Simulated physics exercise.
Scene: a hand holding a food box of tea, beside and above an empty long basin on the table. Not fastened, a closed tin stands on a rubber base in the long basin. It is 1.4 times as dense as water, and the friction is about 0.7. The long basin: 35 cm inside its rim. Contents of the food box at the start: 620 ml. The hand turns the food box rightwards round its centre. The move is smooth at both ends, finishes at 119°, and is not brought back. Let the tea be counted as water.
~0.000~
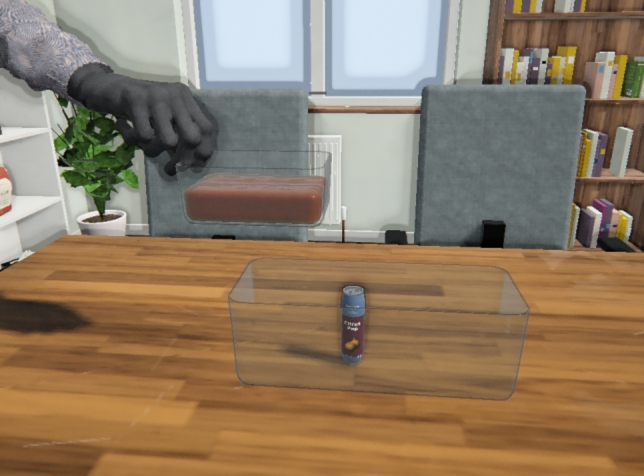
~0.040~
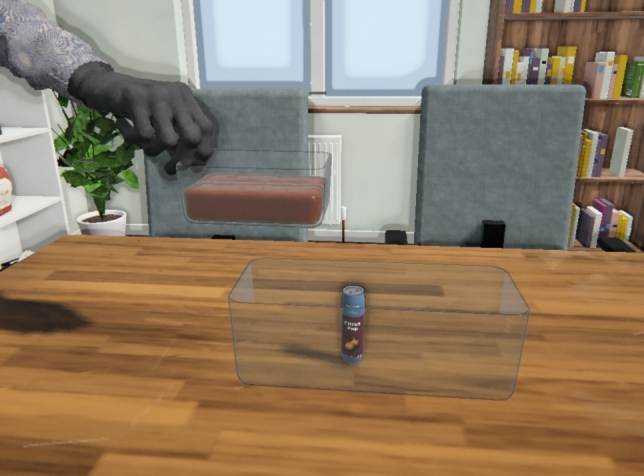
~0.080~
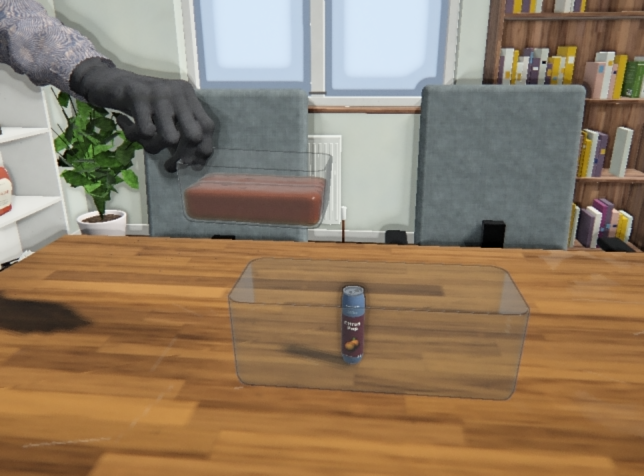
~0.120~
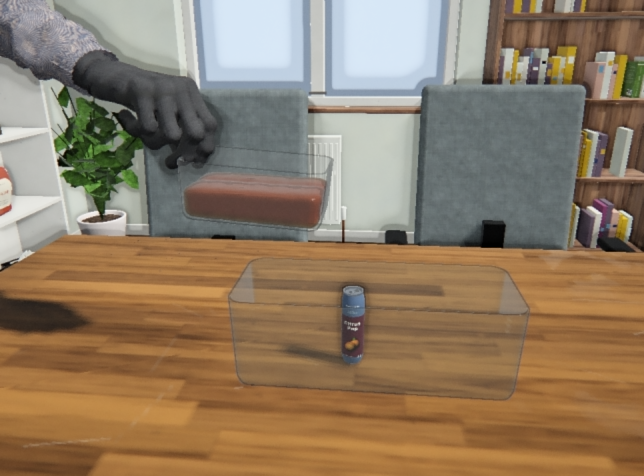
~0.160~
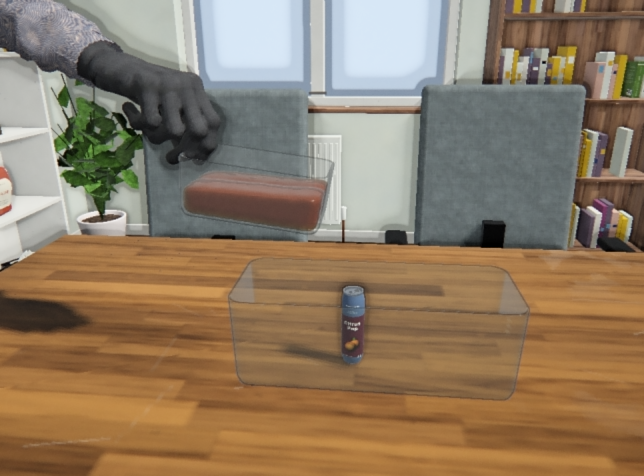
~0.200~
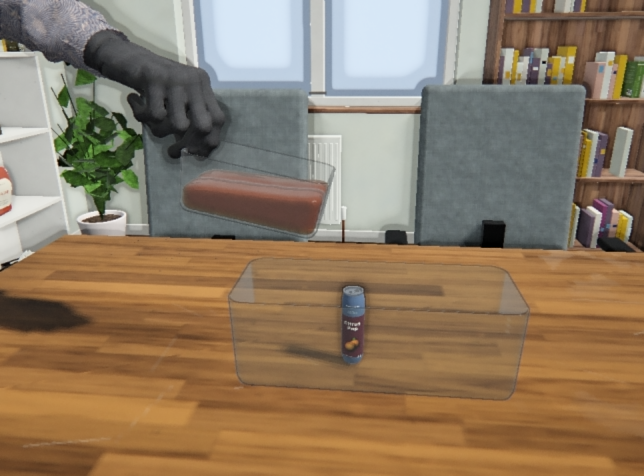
A gloved-looking dark hand slowly tilts a clear box of tea slightly to the right.
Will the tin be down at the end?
It stays on its base.
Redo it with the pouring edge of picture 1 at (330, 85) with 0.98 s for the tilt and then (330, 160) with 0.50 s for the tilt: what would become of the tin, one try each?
Try 1: Still standing; try 2: Tipped over.
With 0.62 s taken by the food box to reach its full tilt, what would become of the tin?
Then it holds its balance.
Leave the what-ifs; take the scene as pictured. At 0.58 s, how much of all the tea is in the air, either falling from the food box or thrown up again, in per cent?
About 44 per cent.
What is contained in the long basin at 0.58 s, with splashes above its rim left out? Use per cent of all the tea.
Estimate - around 22 in a hundred parts.
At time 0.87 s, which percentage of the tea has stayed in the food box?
Close to 4 percent of the total.
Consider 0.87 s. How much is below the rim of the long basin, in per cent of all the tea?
Reading: Approx. 88 %.
Then, 0.58 s in, the tilt is 77° and 33 per cent is still to pour; the tin stands where it began.
Then, 0.87 s in, the tilt is 115° and 4 per cent is still to pour; the tin stands where it began.
Then, 1.16 s in, the tilt is 119° and 0 per cent is still to pour; the tin stands where it began.
Then, 1.48 s in, the tilt is 119° and 0 per cent is still to pour; the tin stands where it began.
Finally, the tin stands where it began.
